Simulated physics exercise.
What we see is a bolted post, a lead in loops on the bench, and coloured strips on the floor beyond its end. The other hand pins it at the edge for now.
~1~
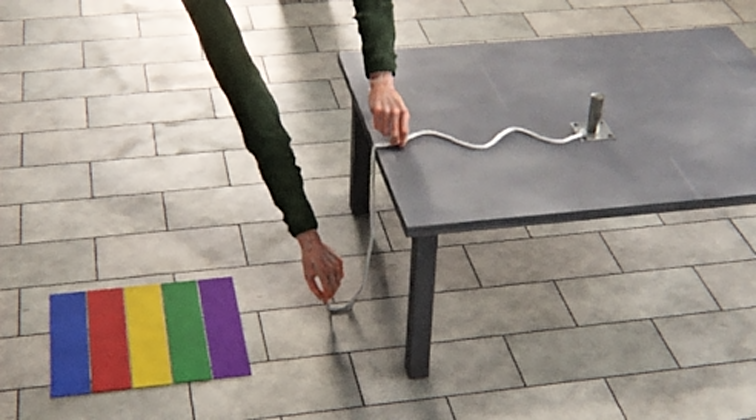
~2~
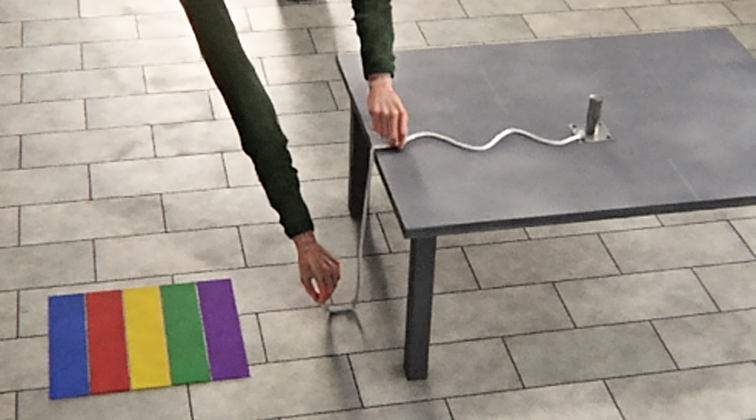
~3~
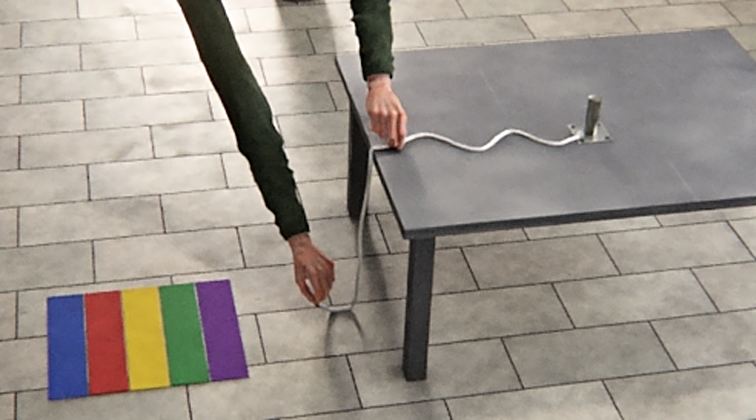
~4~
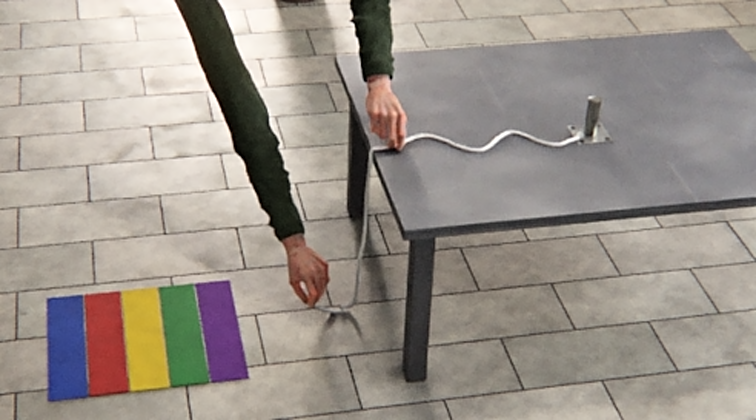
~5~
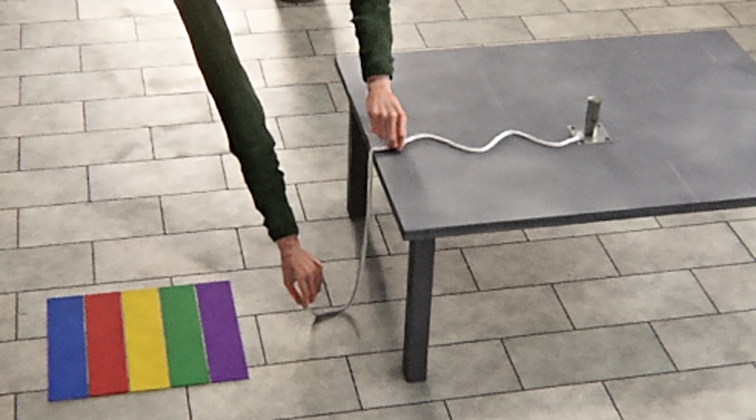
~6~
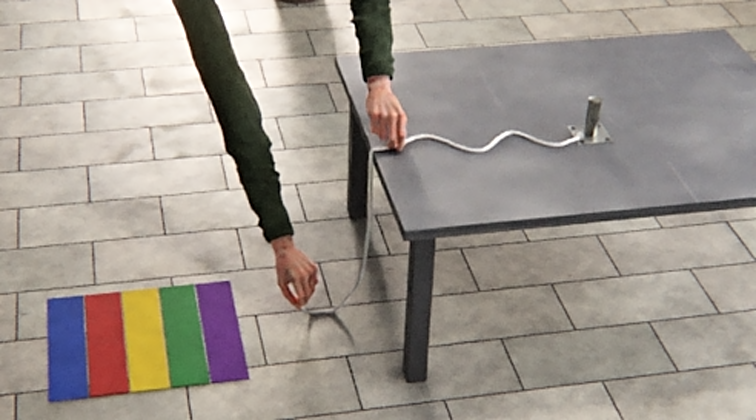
At the start, one hand pins a pale lead at the edge of a dark table while the other holds its hanging end near the floor, right of five coloured strips. The lower hand then shifts the end slightly left towards the purple strip, while the lead on the tabletop barely moves.
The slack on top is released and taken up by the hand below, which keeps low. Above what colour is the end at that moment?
It gets as far as the yellow strip.
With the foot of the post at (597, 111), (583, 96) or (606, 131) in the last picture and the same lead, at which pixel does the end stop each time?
The places are (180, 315), (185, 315) and (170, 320).
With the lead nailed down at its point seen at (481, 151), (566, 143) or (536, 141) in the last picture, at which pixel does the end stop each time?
In that order: (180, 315), (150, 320) and (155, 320).
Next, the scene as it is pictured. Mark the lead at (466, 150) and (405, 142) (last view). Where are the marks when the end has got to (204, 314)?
Near (435, 145) and (370, 159).
Early on, end near (204, 314); over purple.
Midway, end near (166, 318); over green.
At the end of the slack, end near (144, 321); over yellow. The yellow one.
